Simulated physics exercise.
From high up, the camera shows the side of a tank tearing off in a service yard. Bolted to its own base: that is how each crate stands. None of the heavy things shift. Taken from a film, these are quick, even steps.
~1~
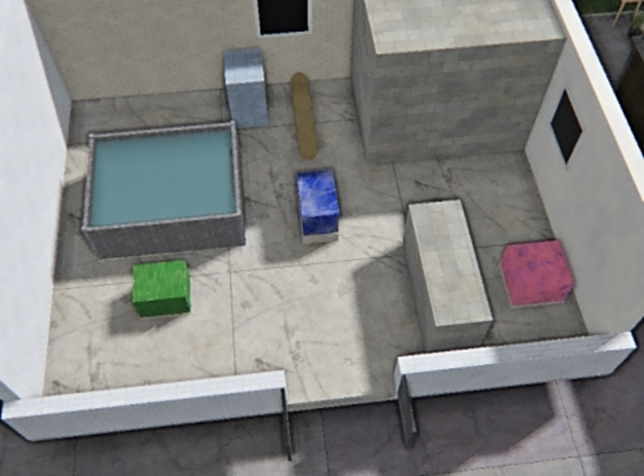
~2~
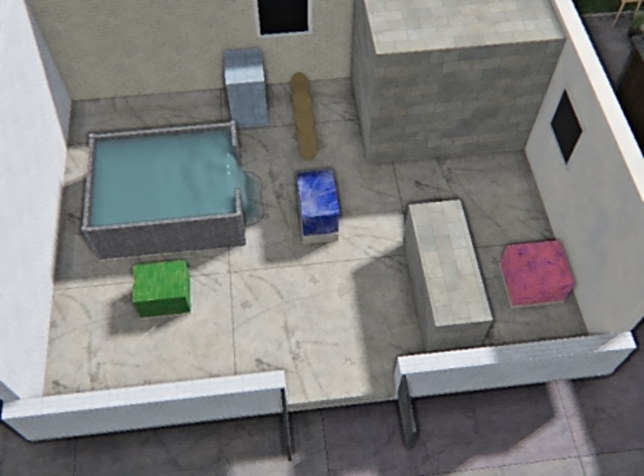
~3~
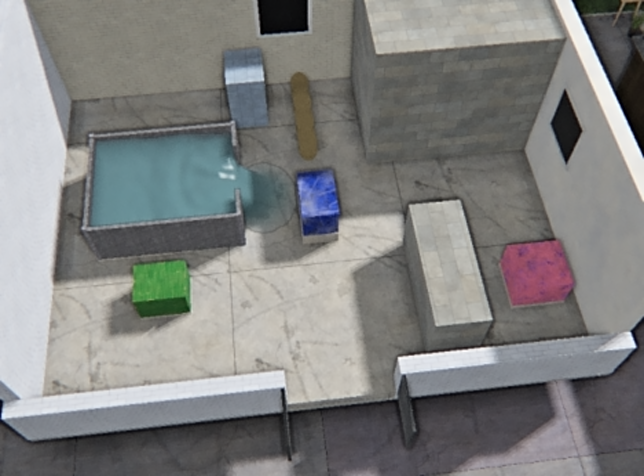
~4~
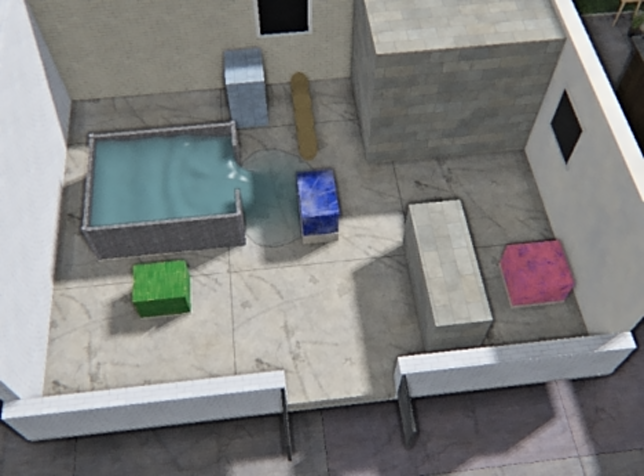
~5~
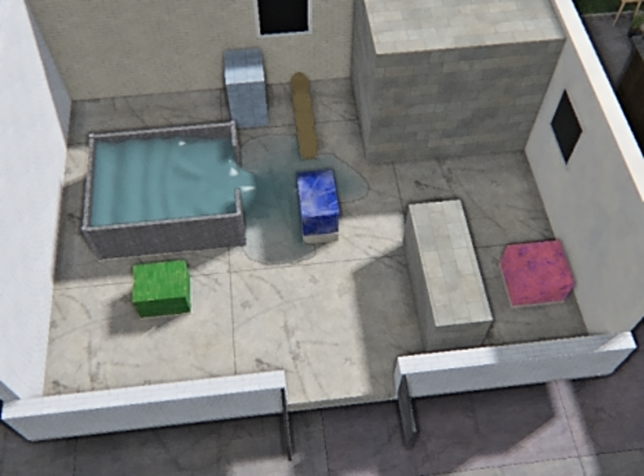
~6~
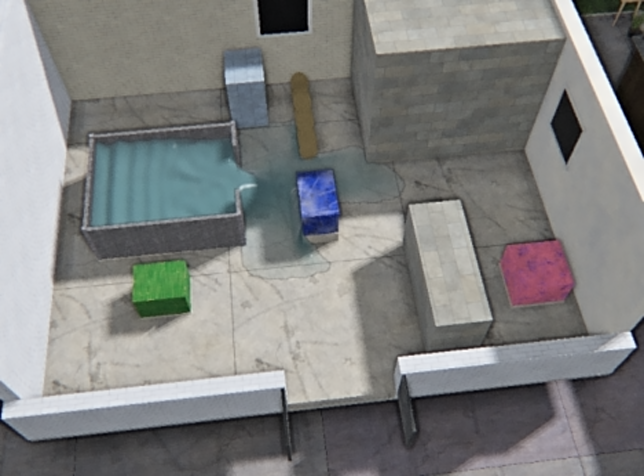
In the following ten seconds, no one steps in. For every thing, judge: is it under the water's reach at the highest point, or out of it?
The blue crate ends up wet; the green crate ends up wet; the pink crate ends up wet.
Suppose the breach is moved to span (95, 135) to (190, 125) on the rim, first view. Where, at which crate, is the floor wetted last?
My pick is the pink crate.
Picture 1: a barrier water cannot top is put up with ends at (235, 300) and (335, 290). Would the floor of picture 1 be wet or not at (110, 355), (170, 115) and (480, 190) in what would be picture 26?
As listed: Dry, flooded, covered.
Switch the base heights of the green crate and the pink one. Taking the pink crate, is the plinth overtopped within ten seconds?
The pink crate is reached.
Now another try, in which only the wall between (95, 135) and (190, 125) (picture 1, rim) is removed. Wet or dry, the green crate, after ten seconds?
Green: Flooded.
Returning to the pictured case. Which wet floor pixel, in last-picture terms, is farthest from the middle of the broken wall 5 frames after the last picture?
About (518, 151).
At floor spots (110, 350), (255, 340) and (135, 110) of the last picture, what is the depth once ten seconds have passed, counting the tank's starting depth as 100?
Estimated readings in sequence: 4, 8, 10 percent.
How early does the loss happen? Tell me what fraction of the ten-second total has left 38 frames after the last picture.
Near 65 in a hundred.
A moment on, water covers 30 % of the floor; the blue crate water round its plinth, the green crate not reached, the pink crate not reached.
Next, water covers 50 % of the floor; the blue crate water round its plinth, the green crate water round its plinth, the pink crate not reached.
Then, water covers 65 % of the floor; the blue crate water round its plinth, the green crate water round its plinth, the pink crate water round its plinth.
Later, water covers 90 % of the floor; the blue crate water round its plinth, the green crate water round its plinth, the pink crate water round its plinth.
In the end, water covers 100 % of the floor; the blue crate was topped, the green crate was topped, the pink crate was topped.
